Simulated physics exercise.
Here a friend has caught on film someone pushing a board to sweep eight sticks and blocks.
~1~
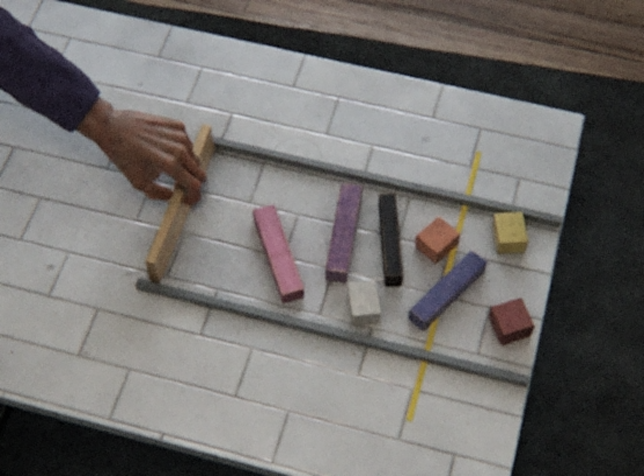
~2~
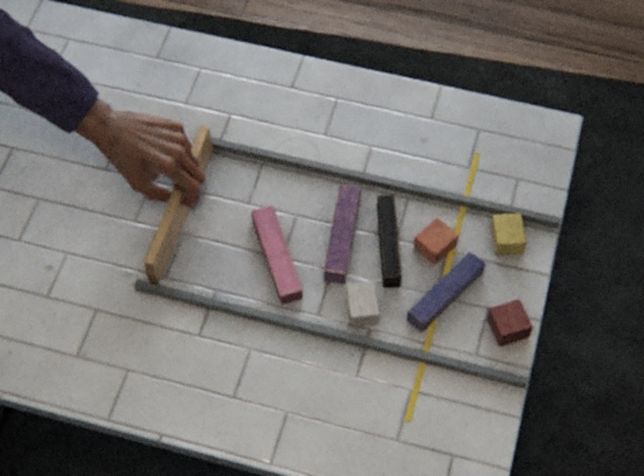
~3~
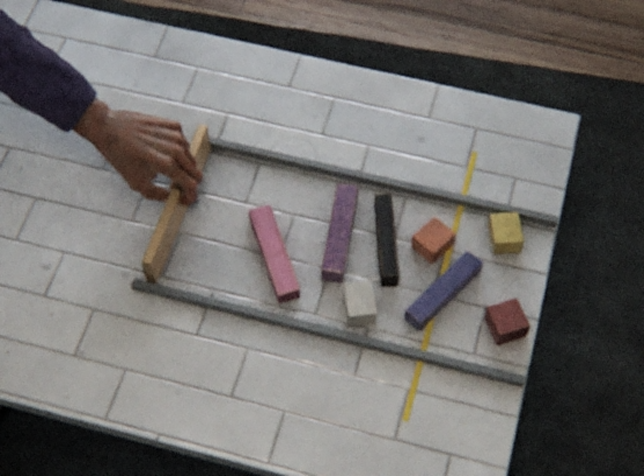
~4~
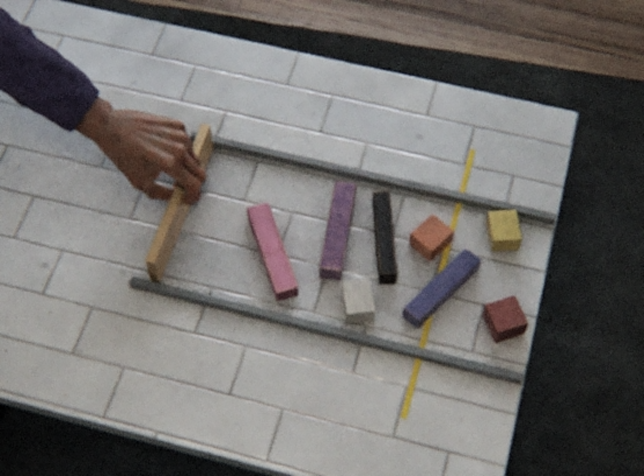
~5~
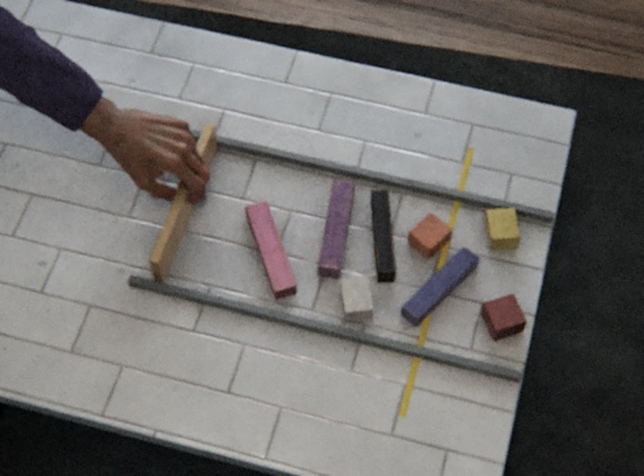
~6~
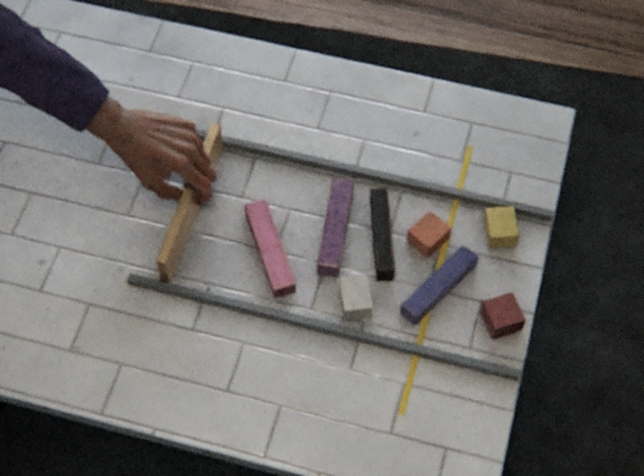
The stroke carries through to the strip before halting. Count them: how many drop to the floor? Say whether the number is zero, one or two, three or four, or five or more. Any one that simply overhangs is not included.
The number is one or two.
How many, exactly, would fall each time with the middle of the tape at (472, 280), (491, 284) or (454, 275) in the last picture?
4, 5, 1.
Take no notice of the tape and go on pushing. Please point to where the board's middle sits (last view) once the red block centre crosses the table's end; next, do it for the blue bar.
For the red block, about (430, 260); for the blue bar, about (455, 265).
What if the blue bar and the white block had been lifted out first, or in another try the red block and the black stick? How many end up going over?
Going first to second: 0 and 0.
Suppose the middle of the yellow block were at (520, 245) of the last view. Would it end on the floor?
From that start it falls away.
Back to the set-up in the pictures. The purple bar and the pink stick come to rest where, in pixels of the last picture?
Final pixels, roughly: (476, 259) for the first, (444, 291) for the other.
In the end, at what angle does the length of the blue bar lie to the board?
Roughly 30° out of line.
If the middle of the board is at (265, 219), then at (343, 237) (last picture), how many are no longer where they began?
At the one place 1, at the other 5.
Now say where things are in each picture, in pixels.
The first frame shows red block (511, 321); yellow block (510, 233); blue bar (448, 290); board (182, 202); tape (446, 277).
The second frame shows yellow block (508, 234); purple bar (343, 233).
The third frame shows blue bar (444, 290); white block (360, 303).
The fourth frame shows red block (505, 319); orange block (432, 238).
The fifth frame shows yellow block (502, 229); board (185, 201).
The sixth frame shows red block (503, 316); yellow block (501, 227); blue bar (439, 285); board (191, 202); tape (438, 271).
Soon after, none off yet; red block at rest near (503, 316); yellow block at rest near (501, 227); blue bar at rest near (439, 285).
Then, none off yet; red block at rest near (504, 316); yellow block moved a little near (517, 228); blue bar moved a little near (479, 295).
At rest, the number that fall off is one or two; fallen, red block.
